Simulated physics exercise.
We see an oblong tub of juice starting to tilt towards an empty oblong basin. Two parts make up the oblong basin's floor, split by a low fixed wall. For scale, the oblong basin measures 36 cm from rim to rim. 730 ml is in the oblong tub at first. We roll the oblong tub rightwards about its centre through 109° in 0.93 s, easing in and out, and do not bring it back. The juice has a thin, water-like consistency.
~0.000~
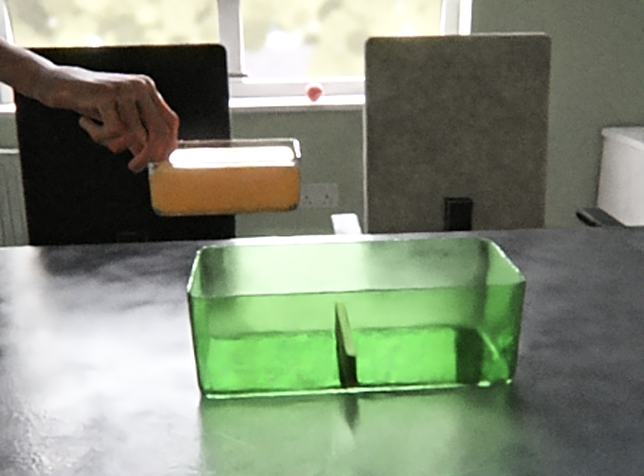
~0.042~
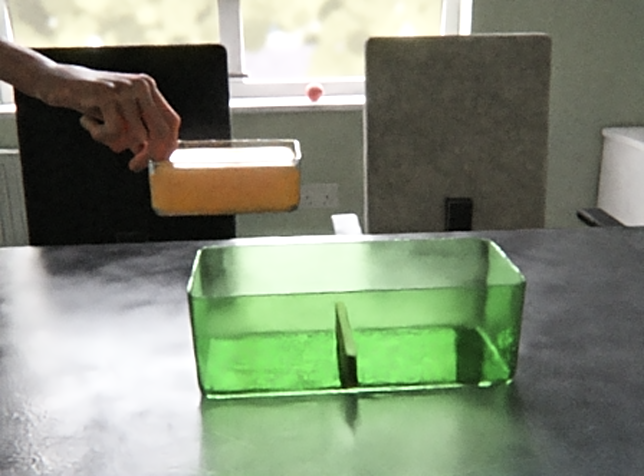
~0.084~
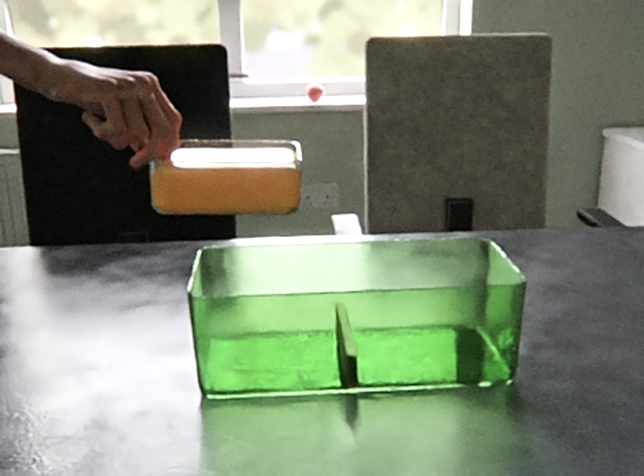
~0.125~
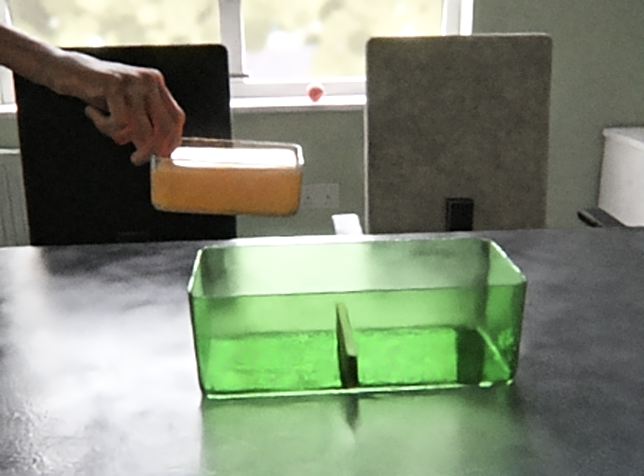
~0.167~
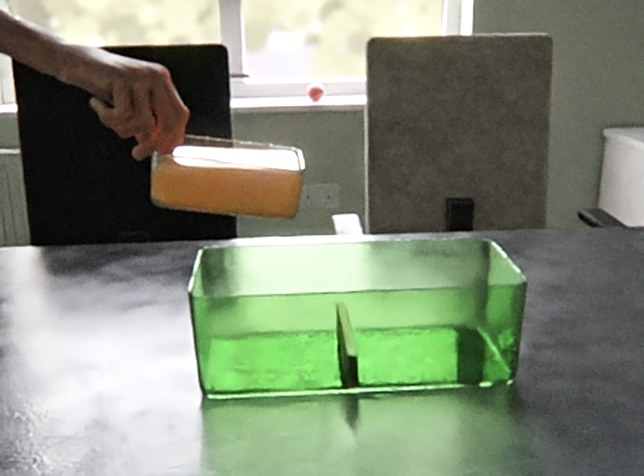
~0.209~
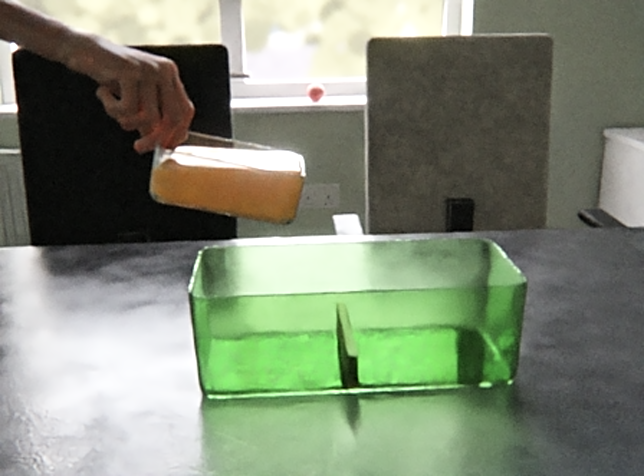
A hand slowly tilts a tub of orange juice rightwards above a green divided basin.
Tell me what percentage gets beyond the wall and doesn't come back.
Around 62 % gets beyond the wall and stays.
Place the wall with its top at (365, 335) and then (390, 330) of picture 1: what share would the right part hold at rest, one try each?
Around 40 and 10 percent, in that order.
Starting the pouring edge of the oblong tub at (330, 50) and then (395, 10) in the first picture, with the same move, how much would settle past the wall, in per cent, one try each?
Result: 75 per cent, then 65 per cent.
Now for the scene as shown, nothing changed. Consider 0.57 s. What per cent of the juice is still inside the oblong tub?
I'd put it near 22 percent.
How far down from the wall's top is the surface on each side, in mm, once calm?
Near 28 mm for the left and near 22 mm for the right.
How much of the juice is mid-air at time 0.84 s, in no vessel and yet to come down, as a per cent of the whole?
Airborne share: Near 3 %.
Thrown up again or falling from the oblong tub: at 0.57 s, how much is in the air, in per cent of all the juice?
Estimate: Some 40 % of the total.
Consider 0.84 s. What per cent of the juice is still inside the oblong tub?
Close to 4 in a hundred.
After 0.57 s the tilt is 74° and 23 per cent is still to pour, 6 is left of the wall and 32 right of it.
After 0.84 s the tilt is 107° and 4 per cent is still to pour, 30 is left of the wall and 62 right of it.
After 1.12 s the tilt is 109° and 0 per cent is still to pour, 36 is left of the wall and 63 right of it.
After 1.43 s the tilt is 109° and 0 per cent is still to pour, 36 is left of the wall and 62 right of it.
In the end 36 per cent lies left of the wall, 62 right of it and 2 outside.
